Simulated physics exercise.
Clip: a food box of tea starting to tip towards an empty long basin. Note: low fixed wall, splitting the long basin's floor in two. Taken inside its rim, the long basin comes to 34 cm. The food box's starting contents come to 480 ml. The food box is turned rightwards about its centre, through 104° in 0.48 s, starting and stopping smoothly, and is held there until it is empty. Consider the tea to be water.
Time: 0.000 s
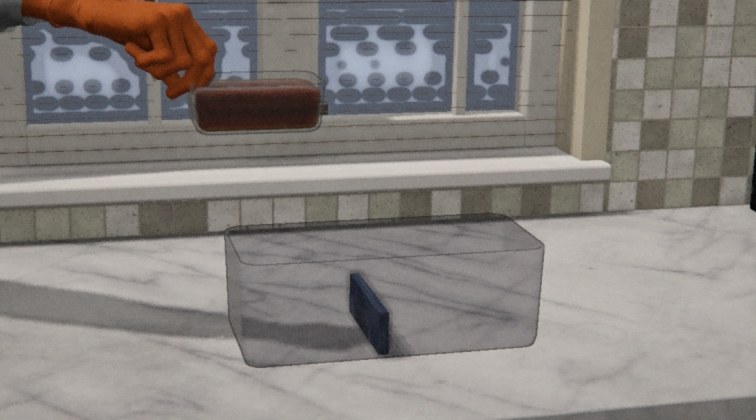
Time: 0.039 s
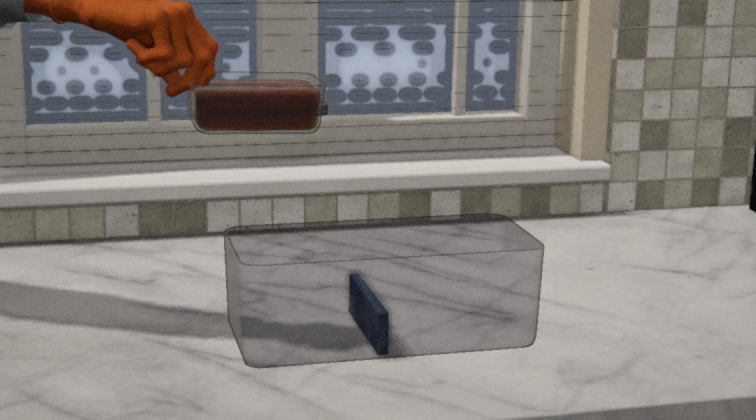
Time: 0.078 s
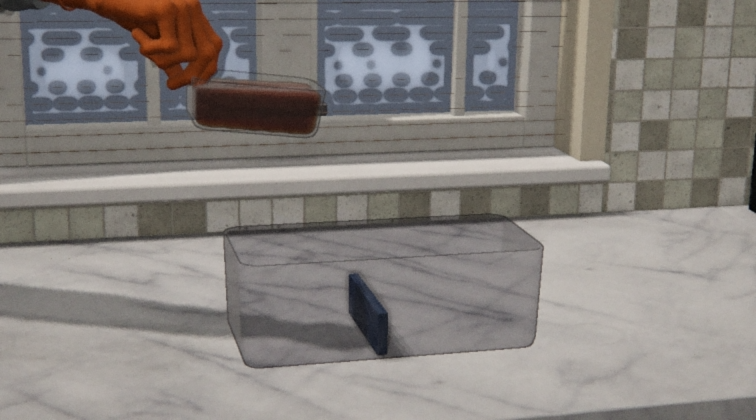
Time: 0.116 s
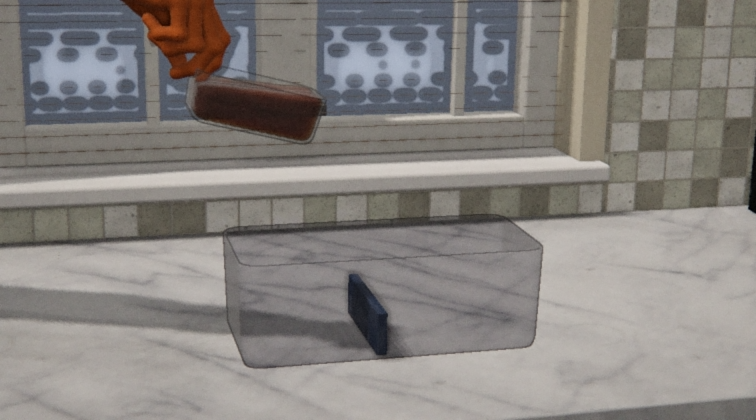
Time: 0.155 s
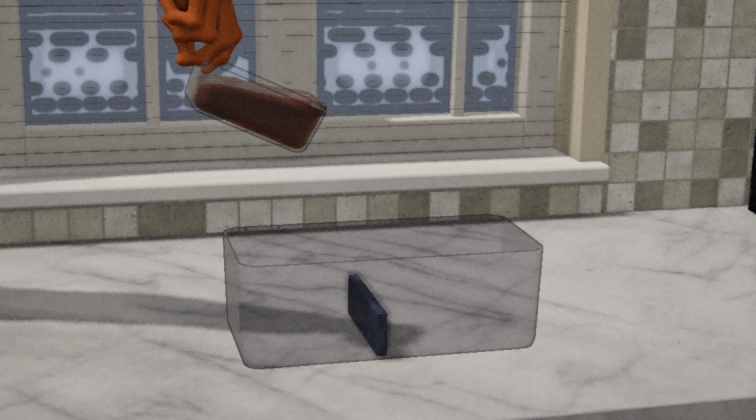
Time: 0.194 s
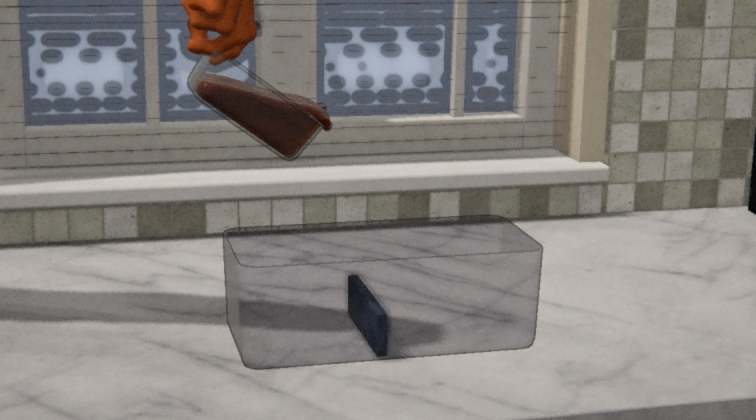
An orange-gloved hand tips a clear box of reddish-brown liquid rightwards above a long empty basin.
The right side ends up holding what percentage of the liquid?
About 44 in every hundred parts.
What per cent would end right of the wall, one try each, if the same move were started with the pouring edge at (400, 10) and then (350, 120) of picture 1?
The first try gives 80 percent and the second 75 percent.
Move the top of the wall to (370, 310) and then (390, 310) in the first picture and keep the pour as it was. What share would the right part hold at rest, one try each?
Respectively 50 and 15 %.
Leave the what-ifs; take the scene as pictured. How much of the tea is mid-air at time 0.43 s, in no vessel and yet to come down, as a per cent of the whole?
It comes to roughly 46 per cent.
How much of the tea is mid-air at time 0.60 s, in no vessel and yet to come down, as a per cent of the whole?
4 in a hundred, give or take.
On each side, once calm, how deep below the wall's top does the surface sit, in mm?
Left about 38 mm, right about 42 mm.
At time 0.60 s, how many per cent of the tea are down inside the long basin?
94 per cent or thereabouts.
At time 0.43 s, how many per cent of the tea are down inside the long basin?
Near 48 in a hundred.
By 0.43 s the tilt is 101° and 7 per cent is still to pour, 25 is left of the wall and 22 right of it.
By 0.60 s the tilt is 104° and 1 per cent is still to pour, 51 is left of the wall and 44 right of it.
By 0.78 s the tilt is 104° and 0 per cent is still to pour, 55 is left of the wall and 43 right of it.
By 0.98 s the tilt is 104° and 0 per cent is still to pour, 55 is left of the wall and 44 right of it.
At rest 55 per cent lies left of the wall, 44 right of it and 1 outside.
